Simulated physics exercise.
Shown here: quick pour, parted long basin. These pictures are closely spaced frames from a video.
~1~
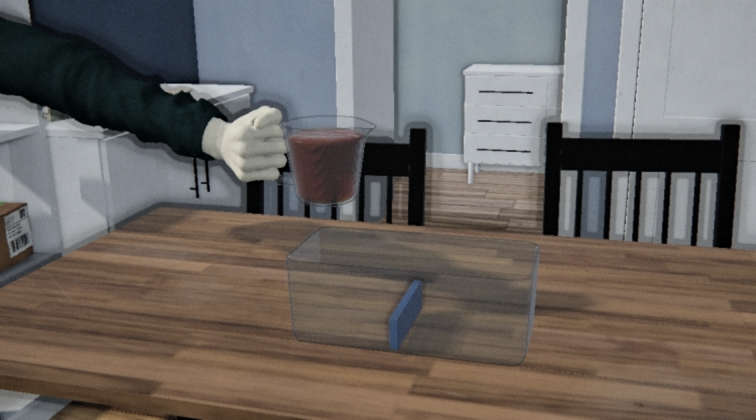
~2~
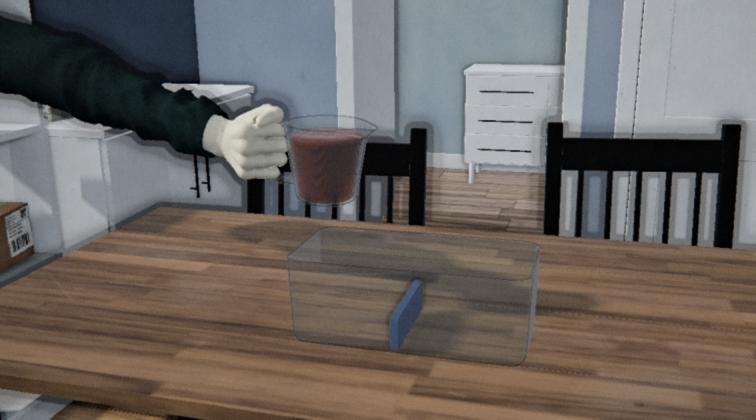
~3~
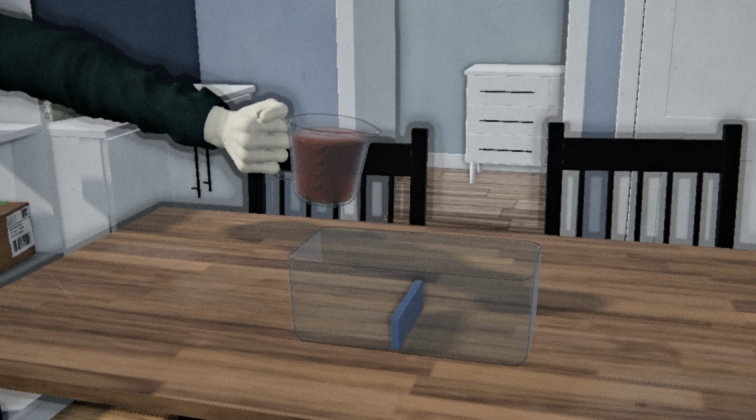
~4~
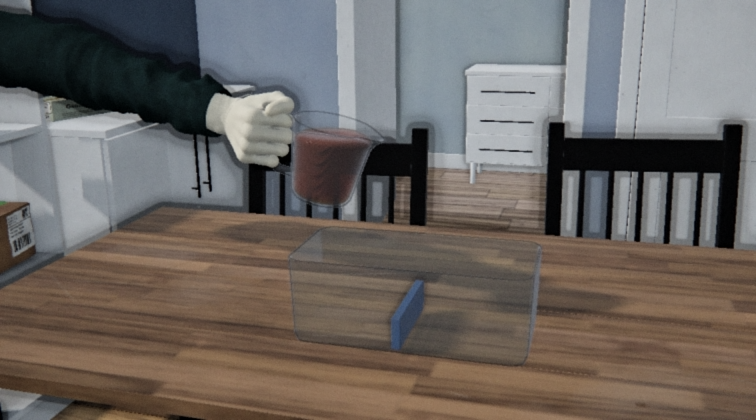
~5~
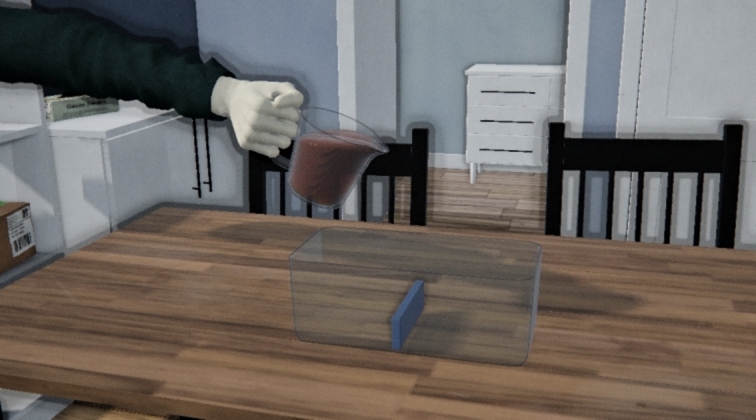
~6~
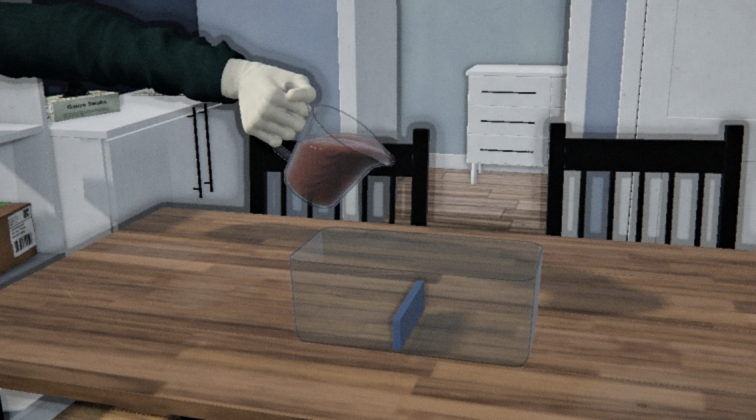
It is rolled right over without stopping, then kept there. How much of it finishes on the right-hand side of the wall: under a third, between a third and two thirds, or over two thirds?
I expect the share right of the wall to be at least a third but at most two thirds.
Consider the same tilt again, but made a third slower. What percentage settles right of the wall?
Roughly 65 in a hundred.
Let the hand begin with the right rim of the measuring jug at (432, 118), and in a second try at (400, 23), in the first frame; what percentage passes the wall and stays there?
90 %, then 85 %.
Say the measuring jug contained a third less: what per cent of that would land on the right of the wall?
Near 25 in a hundred.
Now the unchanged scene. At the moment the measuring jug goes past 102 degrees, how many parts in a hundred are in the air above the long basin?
Close to 25 per cent.
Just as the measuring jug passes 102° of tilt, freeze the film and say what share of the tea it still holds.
Roughly 35 %.
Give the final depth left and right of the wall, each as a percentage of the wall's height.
30 per cent for the left part, 30 for the right.
A moment on, the measuring jug is tipped right over and 37 per cent is still to pour, 7 is left of the wall and 33 right of it.
Next, the measuring jug is tipped right over and 2 per cent is still to pour, 46 is left of the wall and 48 right of it.
Then the measuring jug is tipped right over and 0 per cent is still to pour, 49 is left of the wall and 49 right of it.
Later the measuring jug is tipped right over and 0 per cent is still to pour, 49 is left of the wall and 50 right of it.
In the end 49 per cent lies left of the wall, 50 right of it and 1 outside.
